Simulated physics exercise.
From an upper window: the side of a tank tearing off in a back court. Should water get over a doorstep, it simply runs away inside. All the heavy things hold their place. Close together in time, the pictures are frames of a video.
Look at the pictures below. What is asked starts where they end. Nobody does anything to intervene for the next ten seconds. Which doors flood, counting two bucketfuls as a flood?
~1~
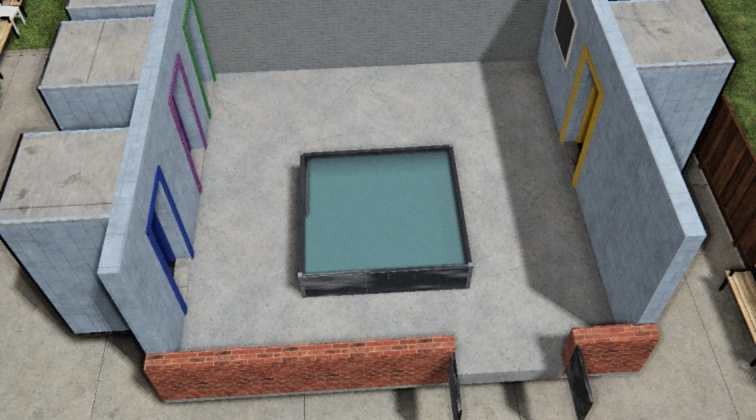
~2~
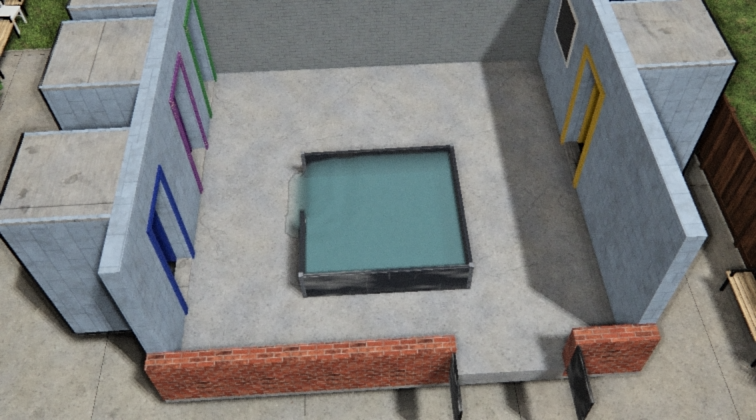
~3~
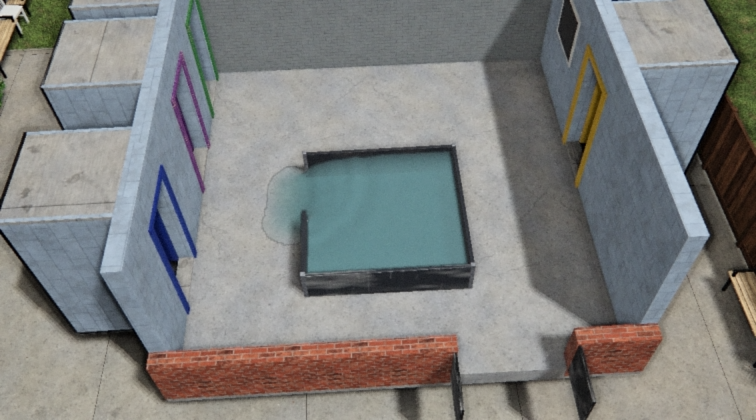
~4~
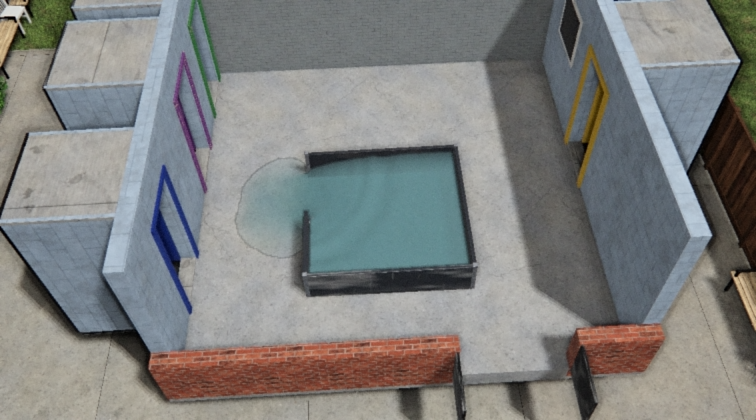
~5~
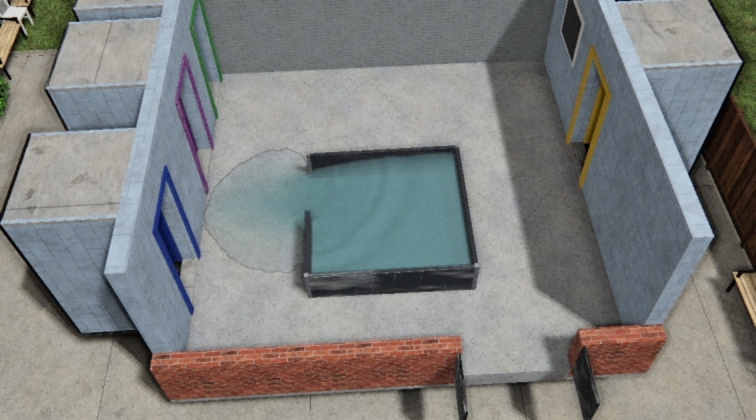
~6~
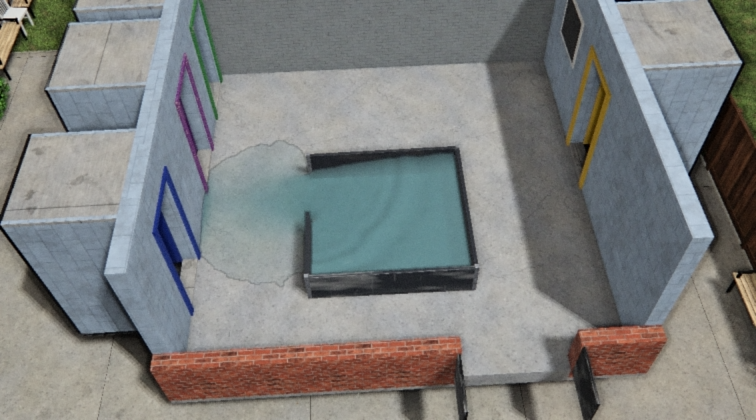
My prediction: The green door sees more than two buckets come in, the purple door sees more than two buckets come in, the blue door sees more than two buckets come in, the yellow door sees no more than two buckets come in.
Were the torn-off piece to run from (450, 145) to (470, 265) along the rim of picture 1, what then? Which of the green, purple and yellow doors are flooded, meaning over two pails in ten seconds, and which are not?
Note - green door breaks the threshold; purple door comes in lower; yellow door breaks the threshold.
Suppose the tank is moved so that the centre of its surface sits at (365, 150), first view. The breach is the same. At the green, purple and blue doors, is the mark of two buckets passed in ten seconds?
As I see it, the green door runs past the limit, the purple door runs past the limit and the blue door remains below.
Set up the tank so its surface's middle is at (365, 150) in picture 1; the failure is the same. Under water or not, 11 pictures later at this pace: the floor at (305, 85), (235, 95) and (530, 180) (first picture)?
Taking the three spots in turn, I'd say spared, then drenched, then spared.
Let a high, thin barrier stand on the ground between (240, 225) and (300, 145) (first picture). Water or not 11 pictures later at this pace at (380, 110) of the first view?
That spot would be inundated.
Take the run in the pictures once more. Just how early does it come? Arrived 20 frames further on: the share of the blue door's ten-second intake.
Close to 55 %.
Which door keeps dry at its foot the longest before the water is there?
It's the yellow one.
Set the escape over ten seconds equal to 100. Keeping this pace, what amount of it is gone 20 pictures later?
Around 45 %.
A moment on, water covers 15 % of the floor; the green door not reached, the purple door over two buckets in, the blue door under two buckets in, the yellow door not reached.
Next, water covers 25 % of the floor; the green door wet at the sill, nothing in, the purple door far over two buckets in, the blue door under two buckets in, the yellow door not reached.
Then, water covers 35 % of the floor; the green door under two buckets in, the purple door far over two buckets in, the blue door over two buckets in, the yellow door not reached.
Later, water covers 75 % of the floor; the green door over two buckets in, the purple door far over two buckets in, the blue door over two buckets in, the yellow door not reached.
In the end, water covers 95 % of the floor; the green door far over two buckets in, the purple door far over two buckets in, the blue door over two buckets in, the yellow door wet at the sill, nothing in.
